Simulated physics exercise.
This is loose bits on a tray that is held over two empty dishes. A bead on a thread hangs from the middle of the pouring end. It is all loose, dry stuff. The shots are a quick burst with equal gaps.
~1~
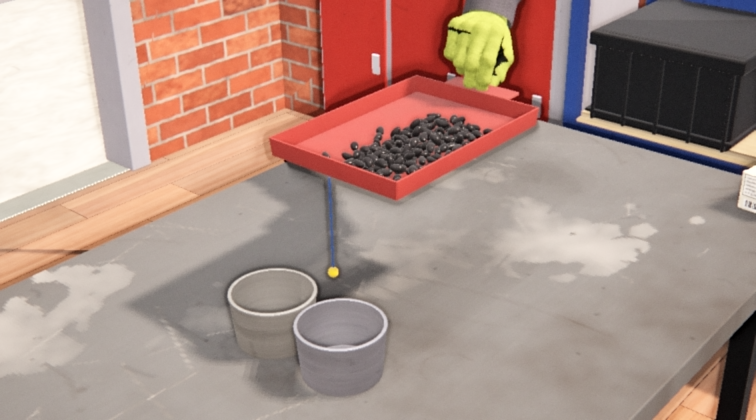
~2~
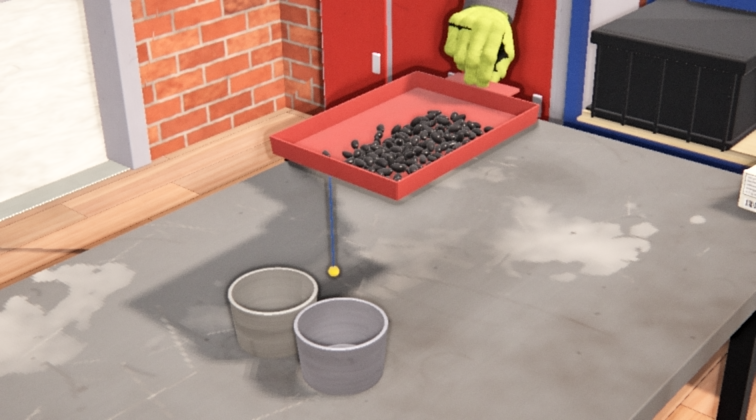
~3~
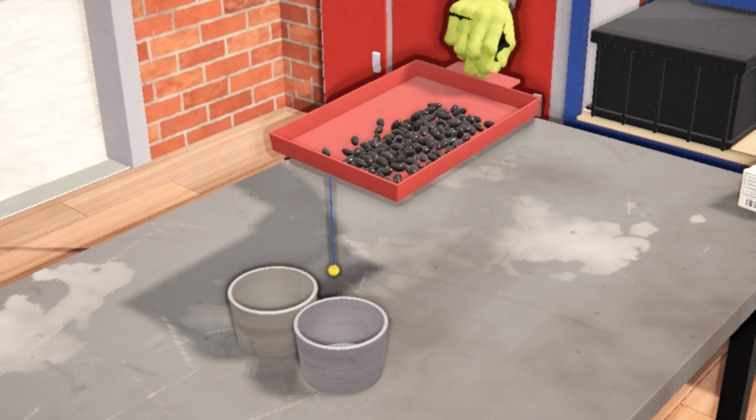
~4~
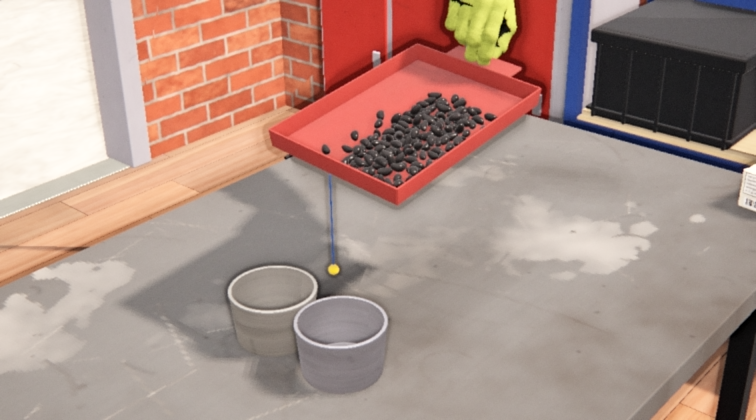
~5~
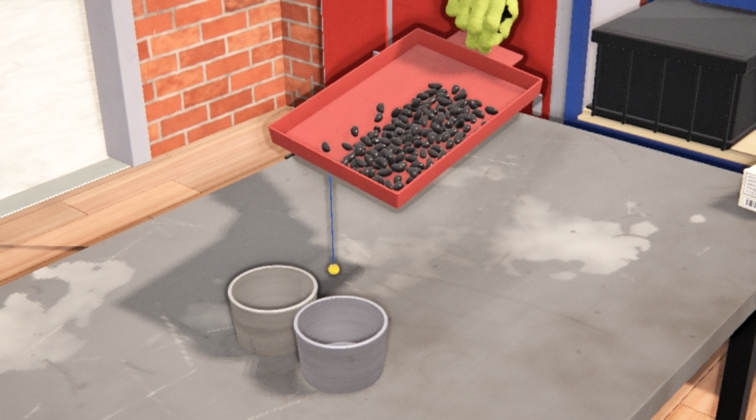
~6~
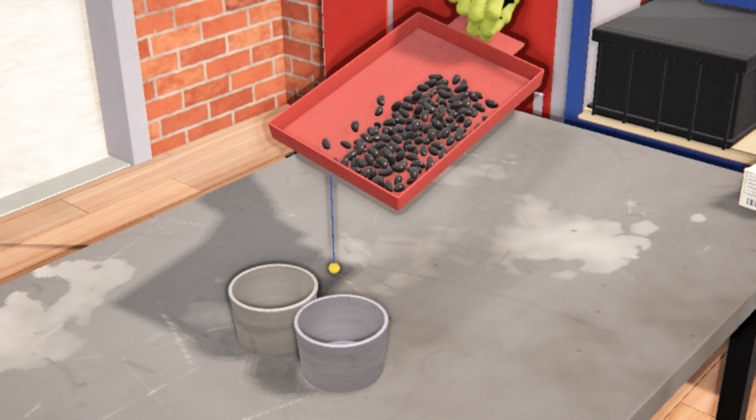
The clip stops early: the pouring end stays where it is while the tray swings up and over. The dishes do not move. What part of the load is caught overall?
Together they catch under half.
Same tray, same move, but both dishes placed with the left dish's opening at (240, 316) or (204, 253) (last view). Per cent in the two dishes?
In turn 0 and 0 in a hundred.
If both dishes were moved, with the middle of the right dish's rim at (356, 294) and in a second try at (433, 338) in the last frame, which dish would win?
In turn: The right dish; the left dish.
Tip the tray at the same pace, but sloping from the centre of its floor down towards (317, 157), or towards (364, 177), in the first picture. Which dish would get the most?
One: Left. Two: The right-hand dish.
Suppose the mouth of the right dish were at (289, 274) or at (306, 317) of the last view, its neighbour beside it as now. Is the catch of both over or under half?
First below a half, then the smaller part.
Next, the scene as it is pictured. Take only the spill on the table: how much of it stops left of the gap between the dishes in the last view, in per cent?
Near 0 %.
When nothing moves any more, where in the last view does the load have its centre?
Near (378, 366).
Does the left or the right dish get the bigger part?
That is the right one.
Soon, tray tipped steeply; all on the tray.
A while on, tray tipped right over; about half on the tray; a small part in the right dish; about a quarter outside both; a small part in the air.
Towards the end, tray tipped past a quarter turn; about a third in the right dish; about two thirds outside both.
Finally, tray tipped past a quarter turn; about a third in the right dish; none in the left dish; about two thirds outside both.
